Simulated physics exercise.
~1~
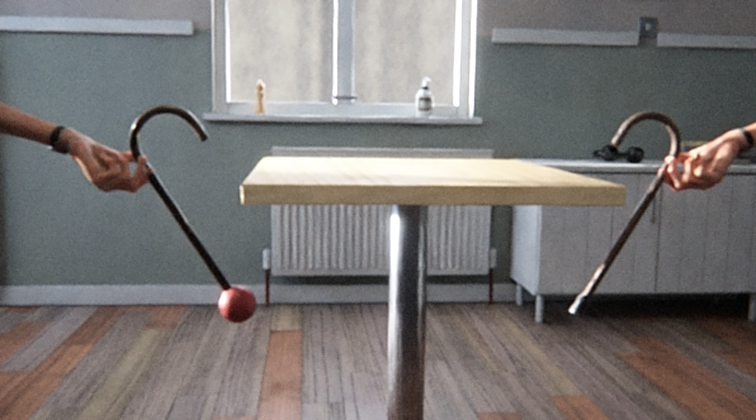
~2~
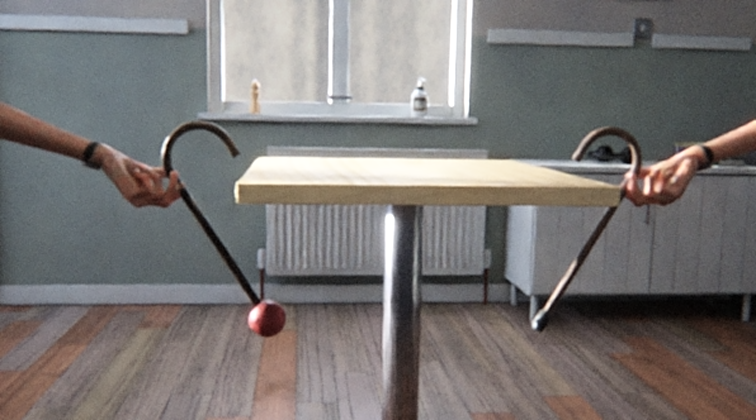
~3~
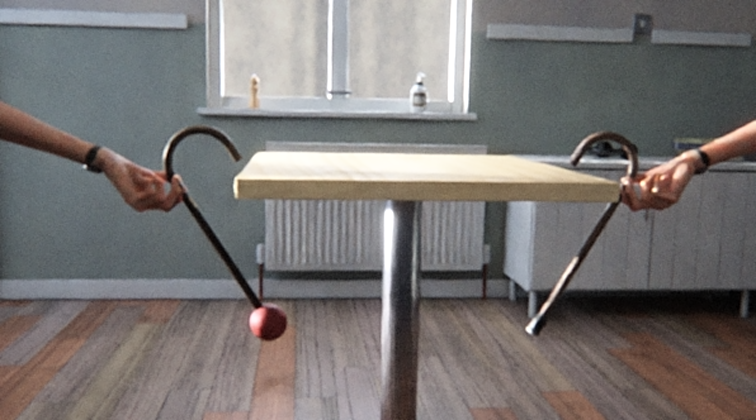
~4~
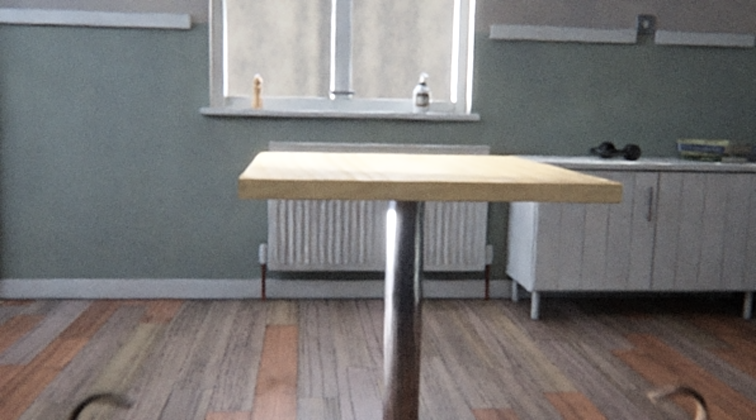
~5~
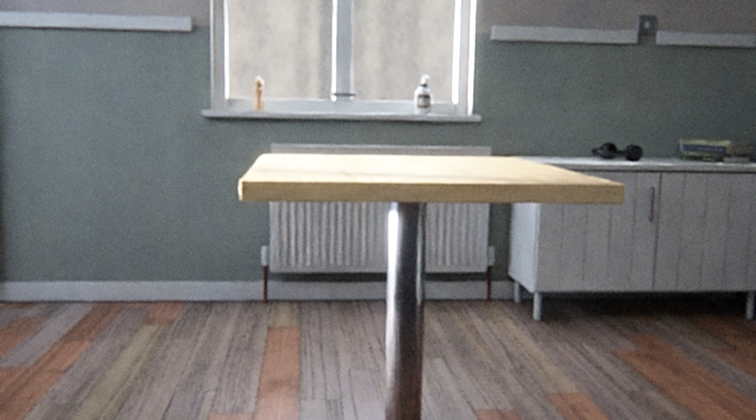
A dark cane with a red ball at its tip and a plain brown cane were brought in by two hands toward opposite ends of a small table, but once released, both dropped past the edges and fell out of sight, leaving the table standing bare.
